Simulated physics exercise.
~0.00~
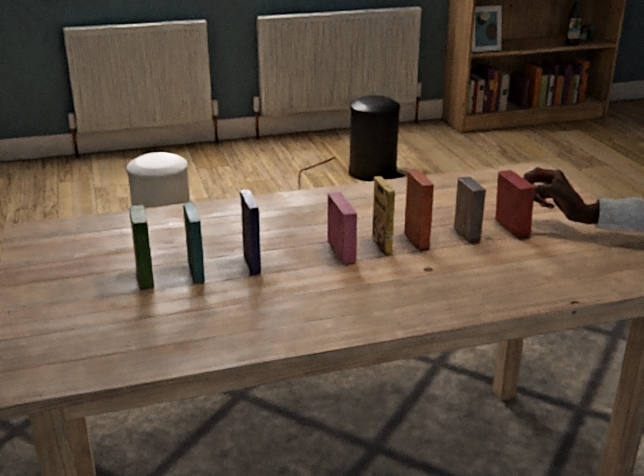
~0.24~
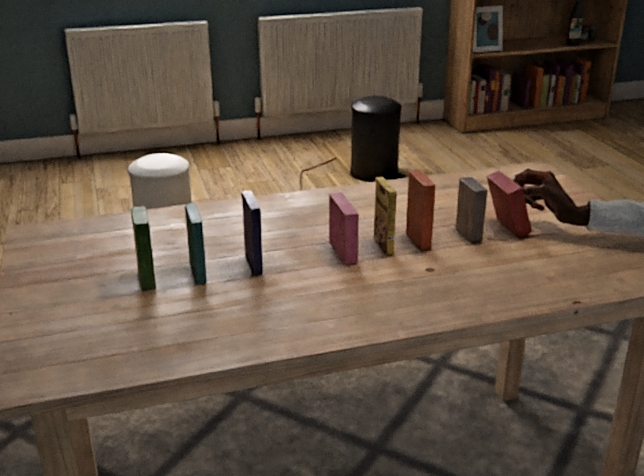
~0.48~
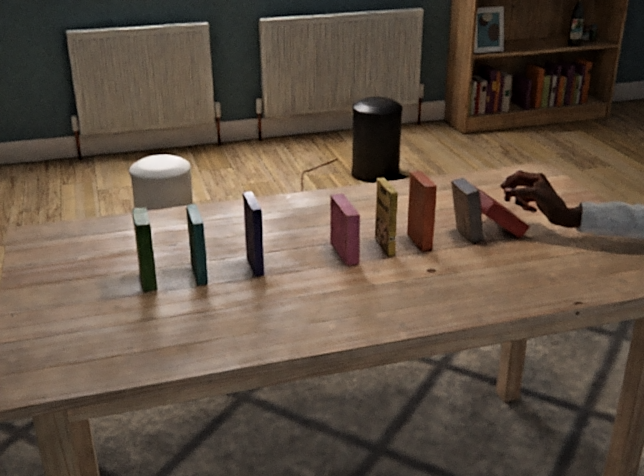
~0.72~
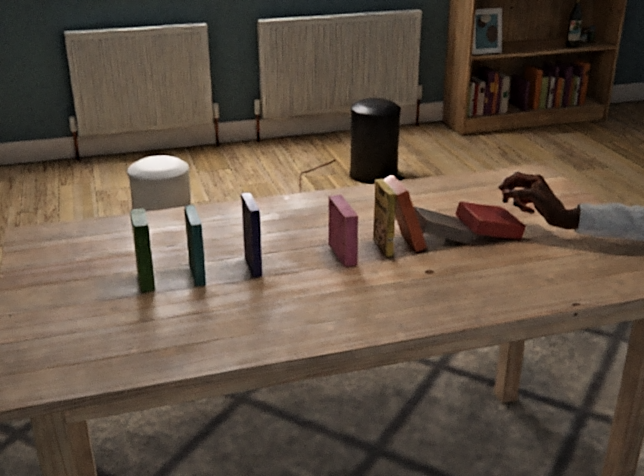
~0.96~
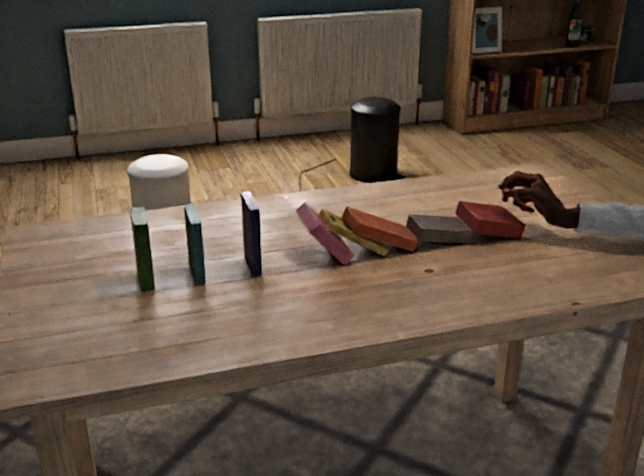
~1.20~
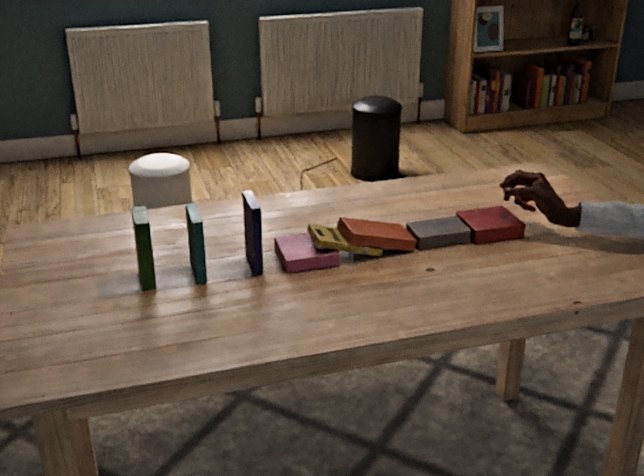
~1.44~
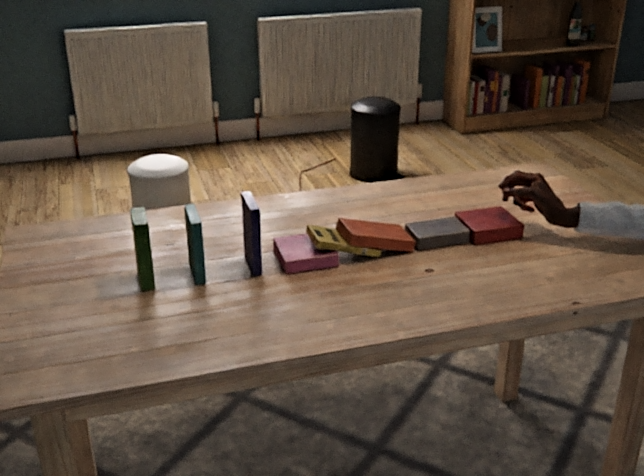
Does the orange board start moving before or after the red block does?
It starts moving after the red block, which is already tipping under the hand while the orange board still stands upright.
At first, eight upright blocks and boards stand in a row on a wooden table, with a wide gap between the pink board and the blue one, while a hand touches the red block at the right end. The hand tips the red block to the left, and it leans over into the grey block. The grey block goes down, and the orange board tilts toward the yellow packet. The yellow packet and the pink board topple leftward in turn. At the end, five pieces lie in a line, while the blue, turquoise and green ones still stand.
